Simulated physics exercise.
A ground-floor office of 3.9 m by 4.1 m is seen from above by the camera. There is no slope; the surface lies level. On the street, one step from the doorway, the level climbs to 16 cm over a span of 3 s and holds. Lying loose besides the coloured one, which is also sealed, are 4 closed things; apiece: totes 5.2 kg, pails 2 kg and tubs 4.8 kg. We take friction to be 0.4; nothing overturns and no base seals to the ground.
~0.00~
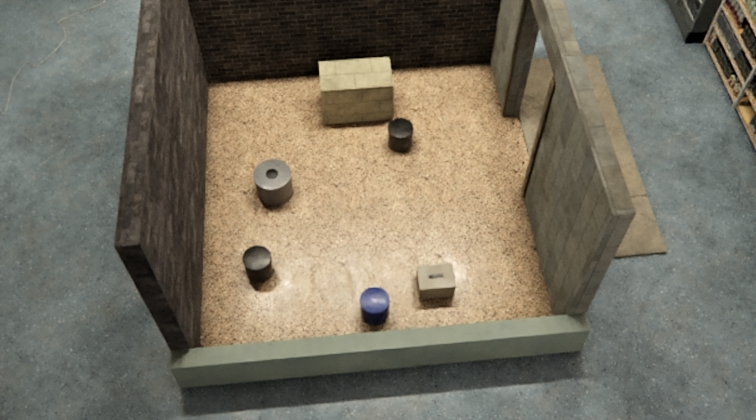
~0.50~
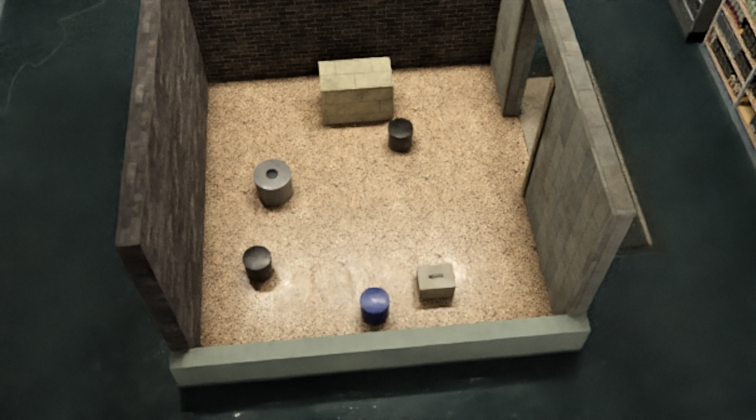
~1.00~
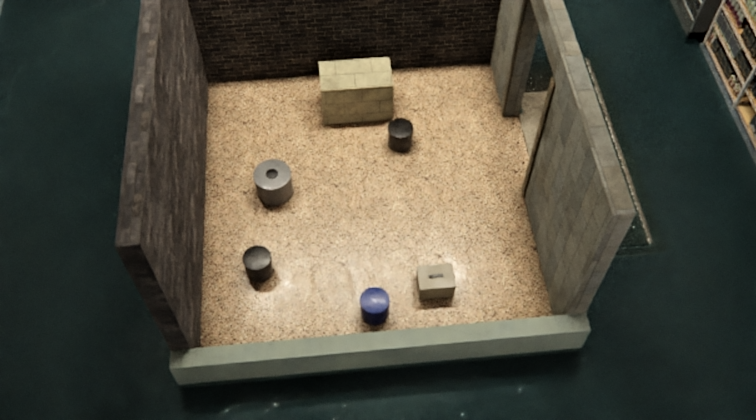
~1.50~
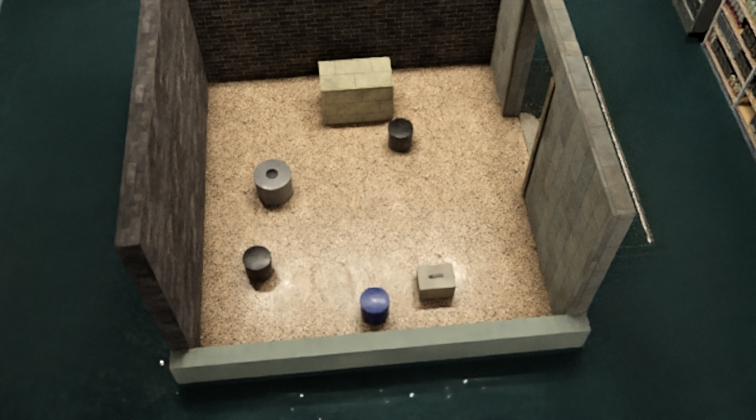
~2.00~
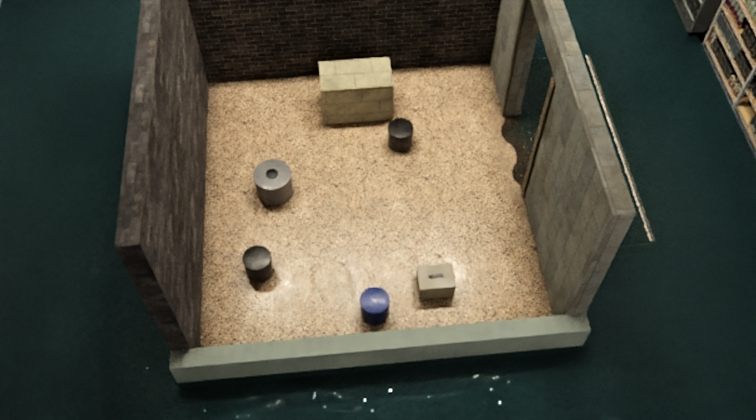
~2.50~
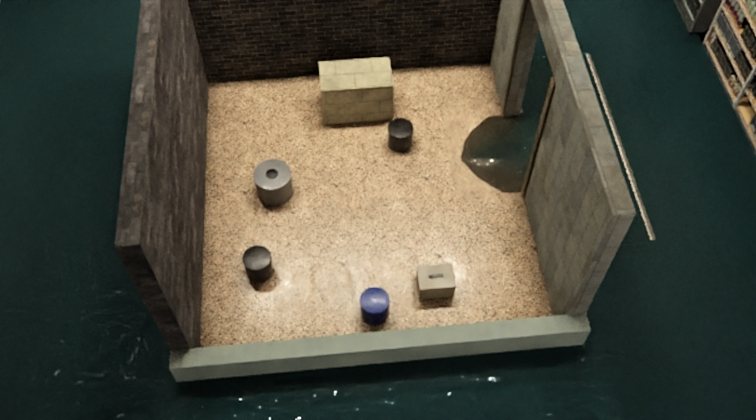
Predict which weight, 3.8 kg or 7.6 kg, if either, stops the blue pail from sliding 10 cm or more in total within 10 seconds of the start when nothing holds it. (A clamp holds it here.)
It needs the bigger one.
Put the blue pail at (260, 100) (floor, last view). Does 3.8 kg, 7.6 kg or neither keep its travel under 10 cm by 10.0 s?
Looking at the loads, only the heavier keeps it.
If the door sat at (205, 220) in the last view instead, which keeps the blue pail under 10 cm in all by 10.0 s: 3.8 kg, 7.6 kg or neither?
If so, then only the second option works.
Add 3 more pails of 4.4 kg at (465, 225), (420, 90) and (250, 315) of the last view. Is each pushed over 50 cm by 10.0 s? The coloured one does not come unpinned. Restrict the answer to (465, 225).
Result: Stays within it.
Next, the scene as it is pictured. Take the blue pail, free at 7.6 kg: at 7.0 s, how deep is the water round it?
About 1 cm.
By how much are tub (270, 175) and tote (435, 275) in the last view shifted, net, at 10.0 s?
Net displacement, in order: 100 cm; 0 cm.
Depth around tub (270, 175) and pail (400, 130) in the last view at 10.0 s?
First roughly 8 cm, second roughly 8 cm.
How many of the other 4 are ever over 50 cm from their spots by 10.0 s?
I count 3 of them.
After 3.5 s the blue pail would be 0 cm from its start with 3.8 kg and 0 cm from its start with 7.6 kg; 0 cm of water round it then.
After 4.5 s the blue pail would be 0 cm from its start with 3.8 kg and 0 cm from its start with 7.6 kg; 0 cm of water round it then.
After 7.0 s the blue pail would be 0 cm from its start with 3.8 kg and 0 cm from its start with 7.6 kg; 1 cm of water round it then.
After 10.0 s the blue pail would be 29 cm from its start with 3.8 kg and 0 cm from its start with 7.6 kg; 5 cm of water round it then.
